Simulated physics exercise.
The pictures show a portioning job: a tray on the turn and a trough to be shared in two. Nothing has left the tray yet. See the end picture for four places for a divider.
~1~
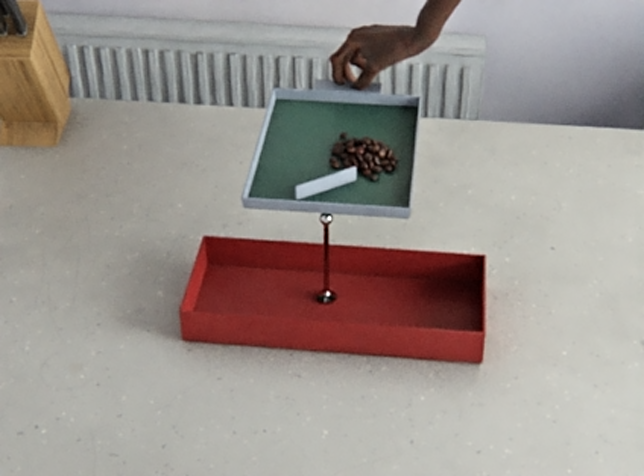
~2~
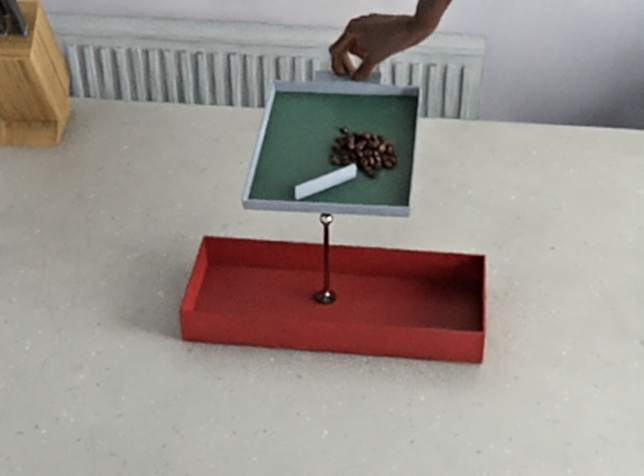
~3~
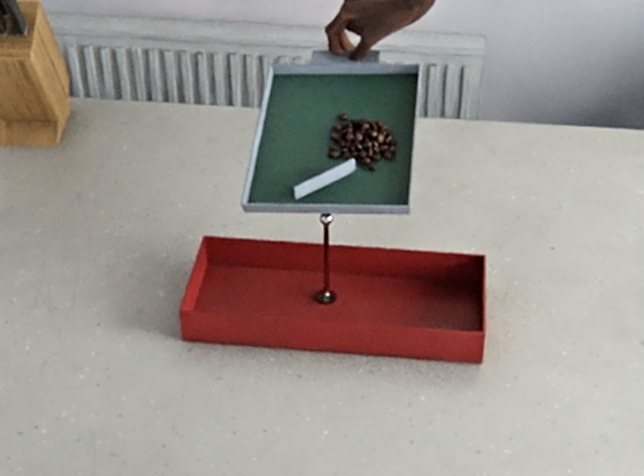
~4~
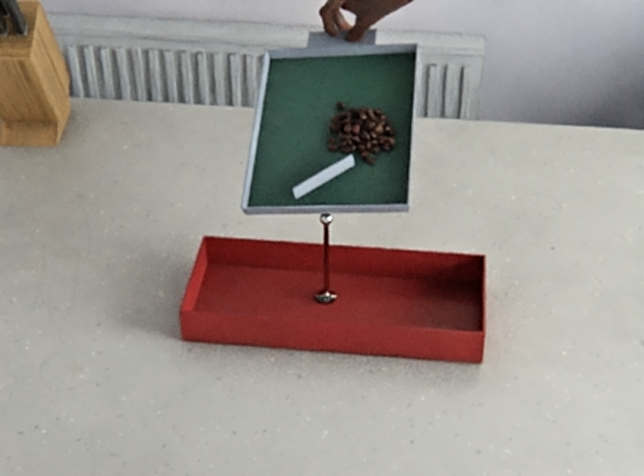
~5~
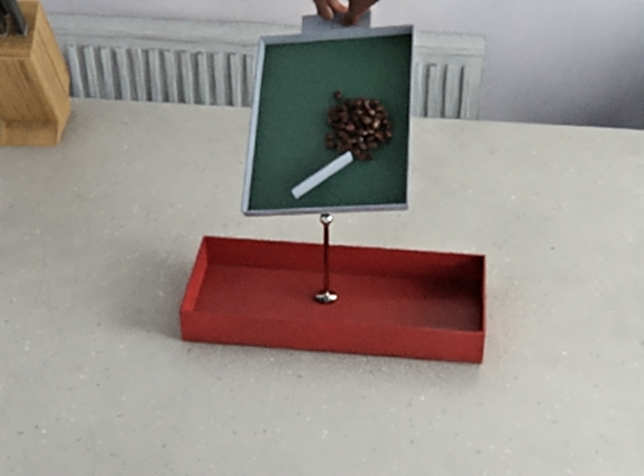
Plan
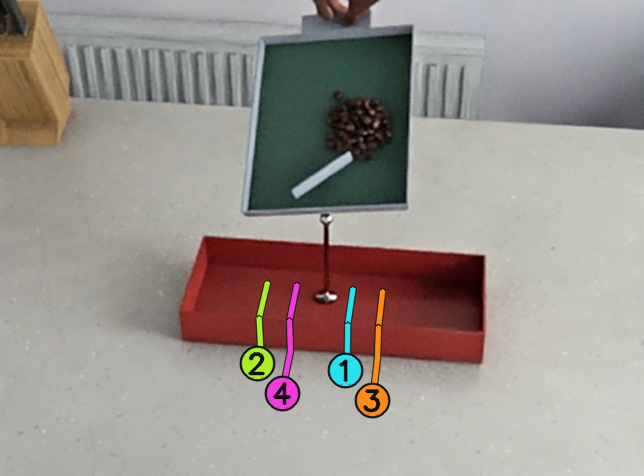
A green tray holding dark brown drops and a pale strip tilting steadily toward the viewer as a hand raises its far edge.
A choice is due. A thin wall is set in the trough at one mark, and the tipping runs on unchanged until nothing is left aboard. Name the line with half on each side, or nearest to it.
The answer is line 2.
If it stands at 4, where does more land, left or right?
Left.
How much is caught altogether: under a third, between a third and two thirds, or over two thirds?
About that: Over two thirds.
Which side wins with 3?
More lands on the left.
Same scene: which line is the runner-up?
That would be 4.
On the marked copy, line 1 crosses the front rim at (347, 323); line 2 crosses the front rim at (259, 317); line 3 crosses the front rim at (378, 326); line 4 crosses the front rim at (289, 319).
Choosing 1, of what is caught, every piece on the left of the divider, not one piece on the right.
Choosing 2, of what is caught, roughly two thirds on the left of the divider, roughly a third on the right.
Choosing 3, of what is caught, every piece on the left of the divider, not one piece on the right.
Choosing 4, of what is caught, the larger part on the left of the divider, roughly a quarter on the right.
